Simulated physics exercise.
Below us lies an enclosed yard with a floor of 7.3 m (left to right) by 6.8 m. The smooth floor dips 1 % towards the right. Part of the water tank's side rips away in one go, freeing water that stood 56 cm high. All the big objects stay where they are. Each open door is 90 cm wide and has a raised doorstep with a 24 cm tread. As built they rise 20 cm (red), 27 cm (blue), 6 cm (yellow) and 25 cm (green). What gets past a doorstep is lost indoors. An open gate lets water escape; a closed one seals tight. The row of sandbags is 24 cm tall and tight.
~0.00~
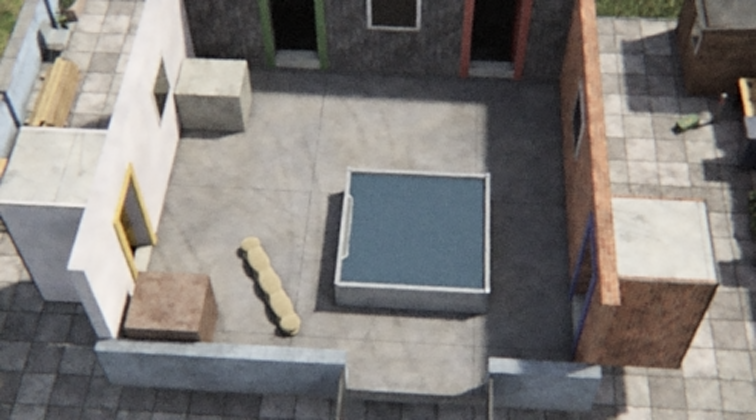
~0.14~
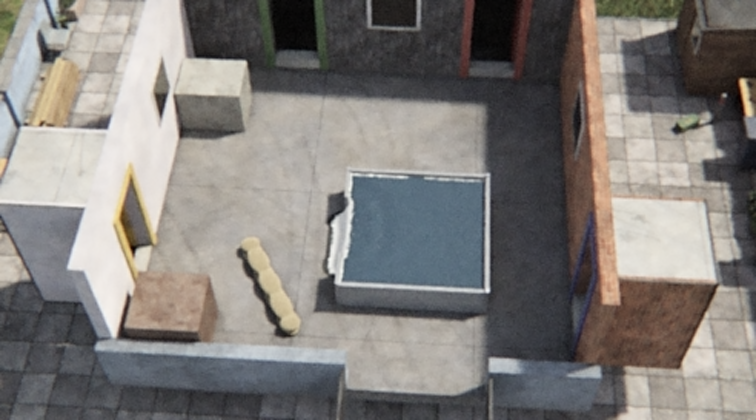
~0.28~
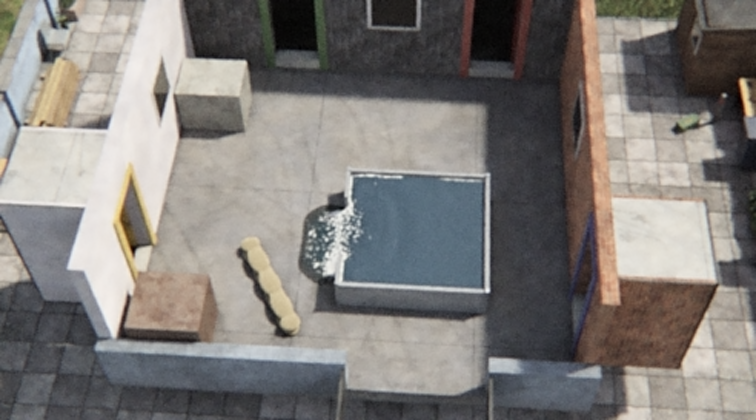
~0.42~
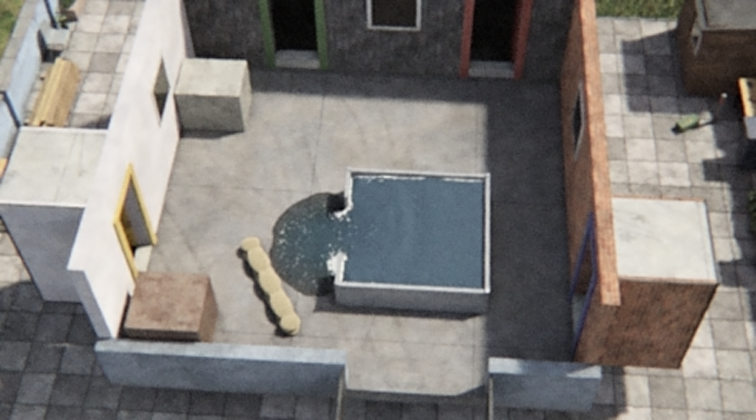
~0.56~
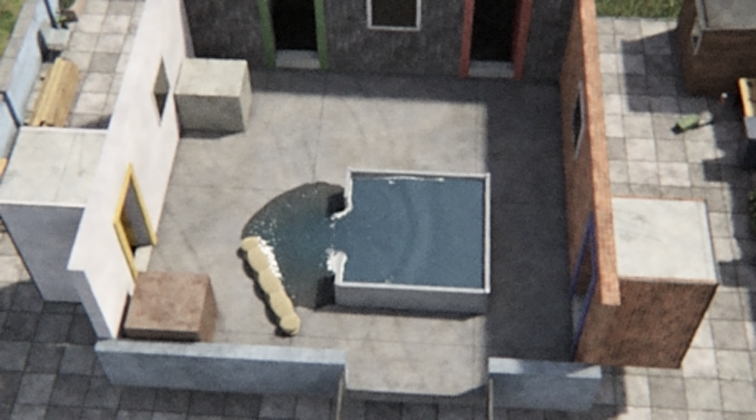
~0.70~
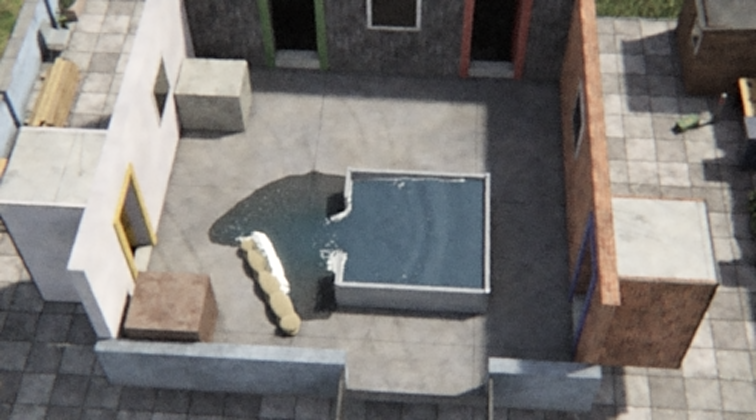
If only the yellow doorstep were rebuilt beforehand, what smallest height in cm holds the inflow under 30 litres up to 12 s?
Some 6.5 cm above the ground.
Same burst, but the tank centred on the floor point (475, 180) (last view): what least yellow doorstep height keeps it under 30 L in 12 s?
Then roughly 9.5 cm.
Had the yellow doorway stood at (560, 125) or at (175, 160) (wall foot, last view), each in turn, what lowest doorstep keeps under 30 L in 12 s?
Roughly 7.0 and 19 cm.
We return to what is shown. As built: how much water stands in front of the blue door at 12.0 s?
About 8.5 cm.
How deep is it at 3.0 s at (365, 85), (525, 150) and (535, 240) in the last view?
Roughly 0, 0 and 0 cm, in turn.
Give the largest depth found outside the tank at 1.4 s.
Roughly 36 cm.
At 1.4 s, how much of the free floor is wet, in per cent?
Near 20 per cent is wet.
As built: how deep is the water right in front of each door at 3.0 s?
In cm: Red 0, blue 0, yellow 7, green 0.
After 1.4 s water covers 20 % of the floor, deepest (36 cm) near (273, 267); it has not reached the yellow door.
After 3.0 s water covers 40 % of the floor, deepest (32 cm) near (182, 165); 7 cm at the yellow door, 0 litres in over its 6 cm doorstep.
After 12.0 s water covers 95 % of the floor, deepest (10 cm) near (276, 322); 7 cm at the yellow door, 36 litres in over its 6 cm doorstep.
At the yellow door as built, the water arrived by 1.5 s and peaked near 10 cm at 6.2 s.
With a doorstep of 5.5 cm, 44 litres would have come in within the 12 s; with 7.5 cm, 19 litres. So under 30 litres takes about 6.5 cm.
